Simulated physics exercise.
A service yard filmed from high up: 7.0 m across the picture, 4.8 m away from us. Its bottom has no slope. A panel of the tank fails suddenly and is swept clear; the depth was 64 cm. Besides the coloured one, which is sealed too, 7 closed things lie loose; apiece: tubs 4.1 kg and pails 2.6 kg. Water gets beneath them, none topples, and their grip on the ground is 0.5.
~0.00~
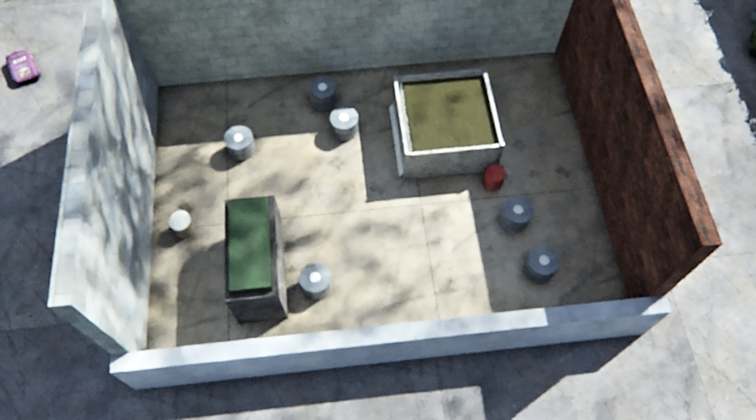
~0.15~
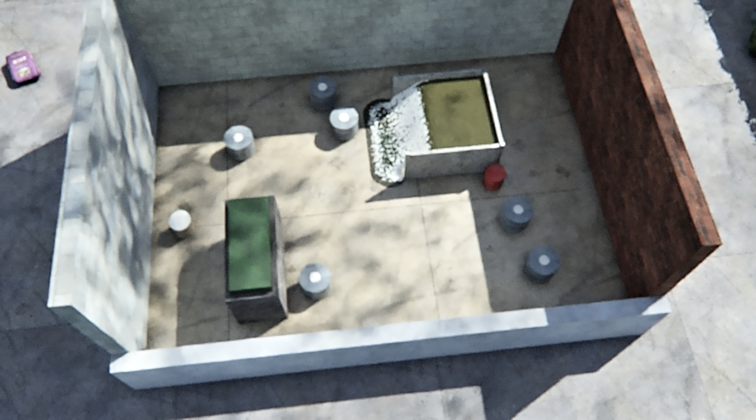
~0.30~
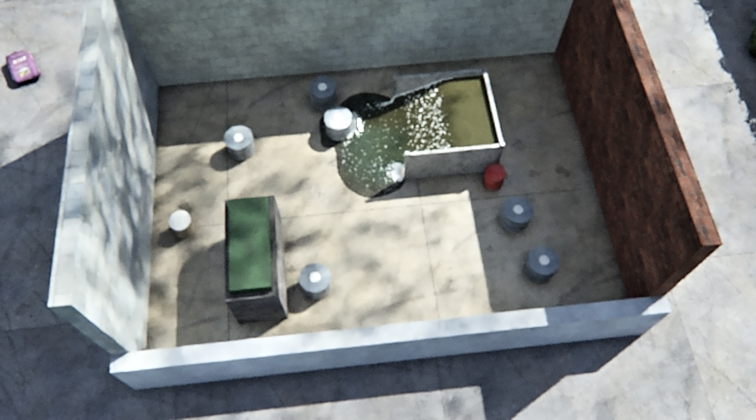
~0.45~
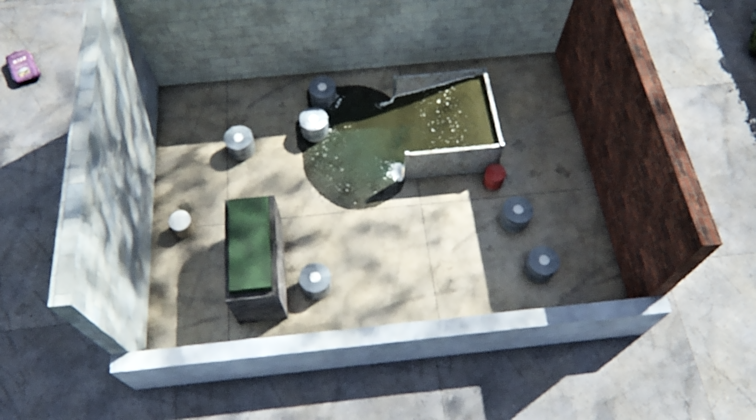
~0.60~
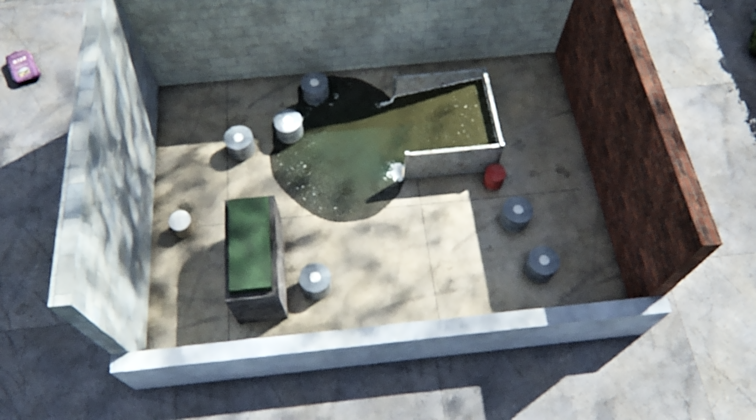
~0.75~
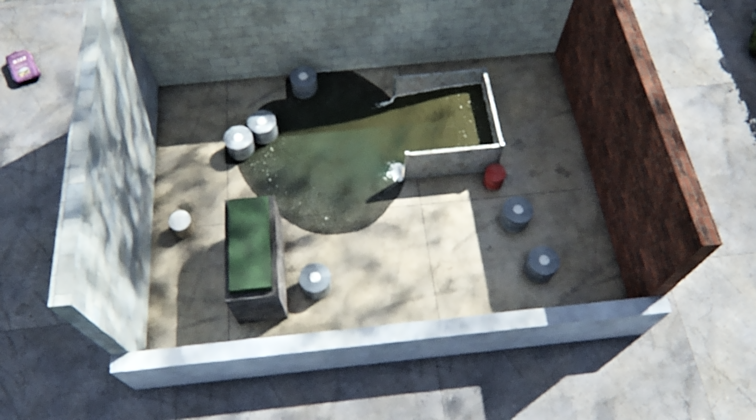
In a walled yard seen from above, the left side of a water tank gives way, and foaming water pours out across the flat floor. The spreading dark pool pushes a pale container left until it sits beside another, then nudges one near the back wall slightly left, while the red pail stays put.
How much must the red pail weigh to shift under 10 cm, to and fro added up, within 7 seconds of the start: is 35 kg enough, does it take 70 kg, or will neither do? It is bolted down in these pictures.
Verdict: The smaller load will do.
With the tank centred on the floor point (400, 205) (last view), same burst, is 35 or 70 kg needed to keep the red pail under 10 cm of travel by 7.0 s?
In that case the smaller load will do.
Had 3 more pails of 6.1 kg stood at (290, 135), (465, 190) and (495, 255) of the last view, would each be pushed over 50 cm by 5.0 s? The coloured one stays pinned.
In turn: Over, less, less.
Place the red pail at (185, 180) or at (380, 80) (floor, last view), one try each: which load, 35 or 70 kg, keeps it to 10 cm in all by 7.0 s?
In turn: The smaller is enough; the smaller is enough.
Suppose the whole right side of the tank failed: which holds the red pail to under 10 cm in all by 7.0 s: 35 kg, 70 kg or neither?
Then the smaller load will do.
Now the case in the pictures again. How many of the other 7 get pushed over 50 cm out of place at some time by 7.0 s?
I count 5.
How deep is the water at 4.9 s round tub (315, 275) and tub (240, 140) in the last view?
Roughly 2 and 8 cm.
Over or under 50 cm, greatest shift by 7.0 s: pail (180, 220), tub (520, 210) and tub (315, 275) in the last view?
In turn: Over, less, past it.
After 1.4 s the red pail would be 0 cm from its start with 35 kg and 0 cm from its start with 70 kg; 0 cm of water round it then.
After 3.1 s the red pail would be 0 cm from its start with 35 kg and 0 cm from its start with 70 kg; 0 cm of water round it then.
After 4.9 s the red pail would be 0 cm from its start with 35 kg and 0 cm from its start with 70 kg; 0 cm of water round it then.
After 7.0 s the red pail would be 0 cm from its start with 35 kg and 0 cm from its start with 70 kg; 2 cm of water round it then.
